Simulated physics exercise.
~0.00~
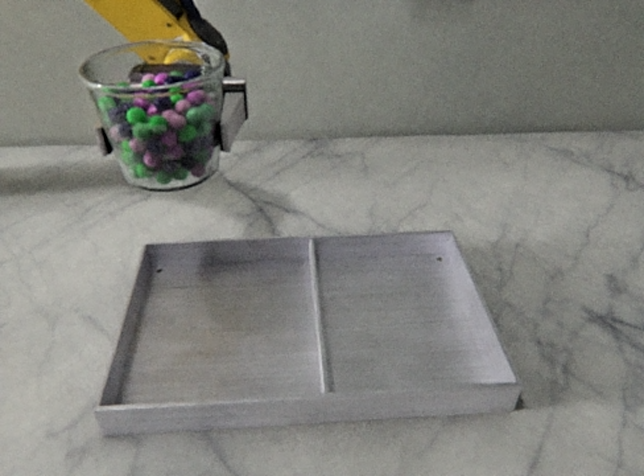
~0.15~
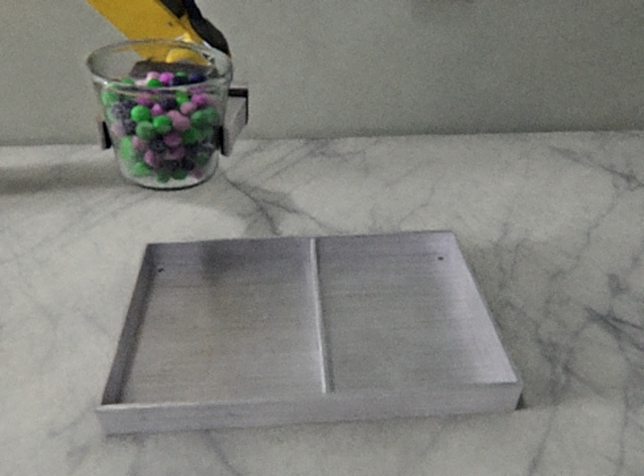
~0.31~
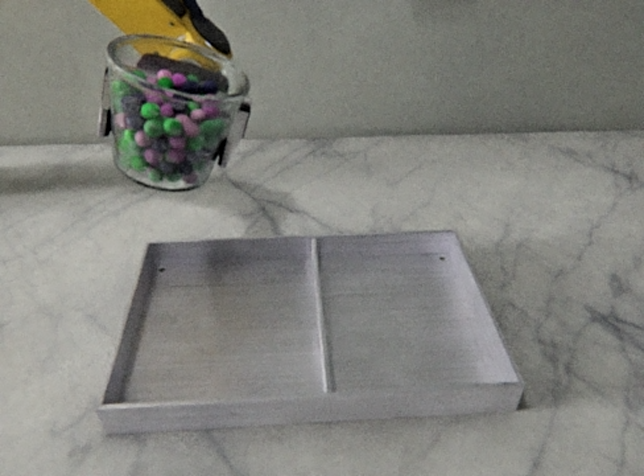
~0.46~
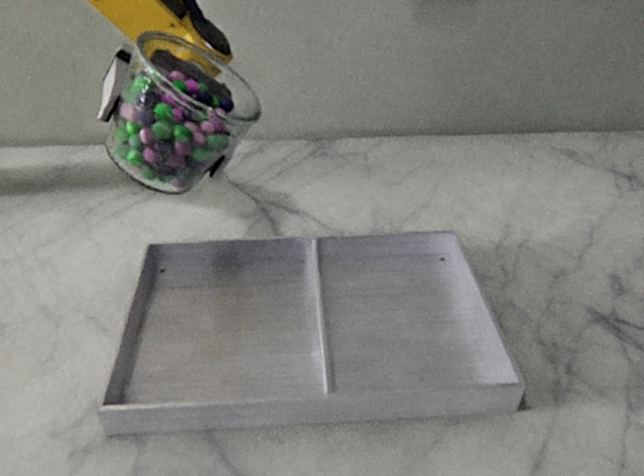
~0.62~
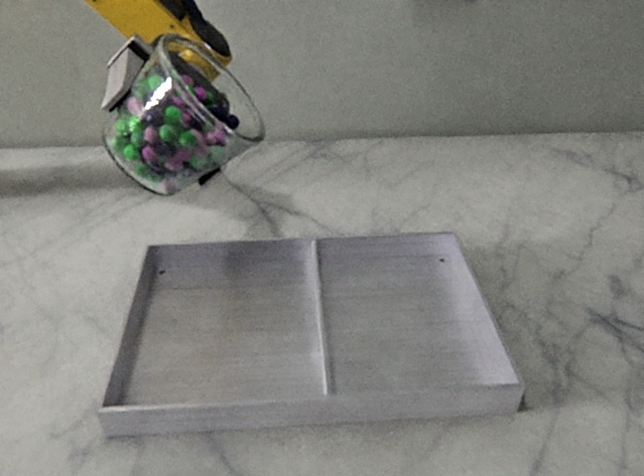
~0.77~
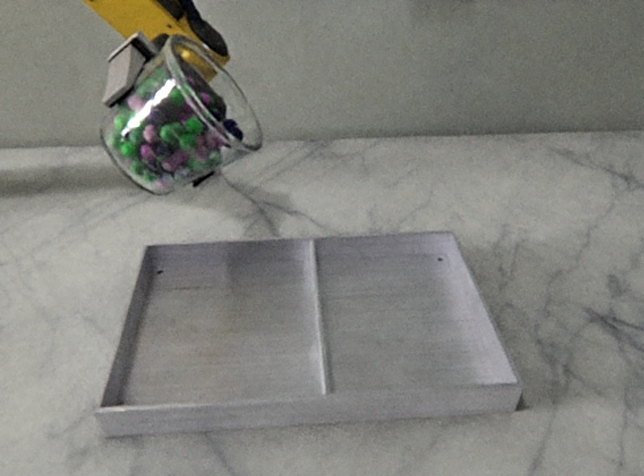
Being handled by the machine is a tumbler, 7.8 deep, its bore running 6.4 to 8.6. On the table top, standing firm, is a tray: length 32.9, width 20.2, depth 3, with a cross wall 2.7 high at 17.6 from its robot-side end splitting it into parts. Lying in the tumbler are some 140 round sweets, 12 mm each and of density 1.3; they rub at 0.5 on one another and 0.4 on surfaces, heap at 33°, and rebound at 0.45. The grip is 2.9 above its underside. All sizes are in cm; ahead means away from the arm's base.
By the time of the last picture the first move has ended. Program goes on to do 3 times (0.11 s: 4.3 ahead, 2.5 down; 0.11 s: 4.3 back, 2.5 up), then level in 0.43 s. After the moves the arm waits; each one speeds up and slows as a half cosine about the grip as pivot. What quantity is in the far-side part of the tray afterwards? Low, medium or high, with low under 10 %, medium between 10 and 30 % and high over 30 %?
Medium.
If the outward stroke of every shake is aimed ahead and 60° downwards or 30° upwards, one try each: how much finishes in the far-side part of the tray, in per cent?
Result: Approx. 5 % and 55 %, one try each.
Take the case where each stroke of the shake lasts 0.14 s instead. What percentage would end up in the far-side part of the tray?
It would be some 5 %.
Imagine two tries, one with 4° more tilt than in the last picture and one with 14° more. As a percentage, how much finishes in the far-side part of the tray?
Roughly 20 and 40 percent.
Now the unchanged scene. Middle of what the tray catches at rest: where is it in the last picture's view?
Centre estimate: About (376, 318).
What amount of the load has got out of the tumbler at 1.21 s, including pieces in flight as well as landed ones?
Share gone by then: Close to 15 %.
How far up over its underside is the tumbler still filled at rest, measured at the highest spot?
Height at rest: About 6.5 centimetres.
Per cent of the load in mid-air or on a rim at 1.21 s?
It amounts to roughly 7 in a hundred.
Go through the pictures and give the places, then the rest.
The tumbler middle at (164, 120), level; upper third of the load around (163, 99), from x 105 to 210, top at y 80; 136 in the tumbler, in the first picture.
The tumbler middle at (166, 119), tilted 5° forward; upper third of the load around (163, 101), from x 110 to 210, top at y 80, in the second picture.
The tumbler middle at (171, 120), tilted 19° forward; upper third of the load around (165, 101), from x 125 to 220, top at y 80, in the third picture.
The tumbler middle at (175, 122), tilted 35° forward; upper third of the load around (162, 104), from x 125 to 225, top at y 75, in the fourth picture.
The tumbler middle at (178, 126), tilted 49° forward; upper third of the load around (165, 106), from x 125 to 230, top at y 75, in the fifth picture.
The tumbler middle at (177, 126), tilted 54° forward; upper third of the load around (167, 107), from x 120 to 235, top at y 75; 136 in the tumbler, in the sixth picture.
After 1.21 s, tilted 54° forward, highest piece 24 above the table; 117 in the tumbler, 7 in the far-side part, 2 in the robot-side part, 10 in flight or on a rim.
After 1.64 s, tilted 28° forward, highest piece 24 above the table; 101 in the tumbler, 19 in the far-side part, 12 in the robot-side part, 4 on the table or floor.
After 2.06 s, level, highest piece 25 above the table; 101 in the tumbler, 20 in the far-side part, 11 in the robot-side part, 4 on the table or floor.
After 3.11 s, level, highest piece 25 above the table; 101 in the tumbler, 20 in the far-side part, 11 in the robot-side part, 4 on the table or floor.
In the end, 101 in the tumbler, 20 in the far-side part, 11 in the robot-side part, 4 on the table or floor. That is 15 % in the far-side part of the tray.
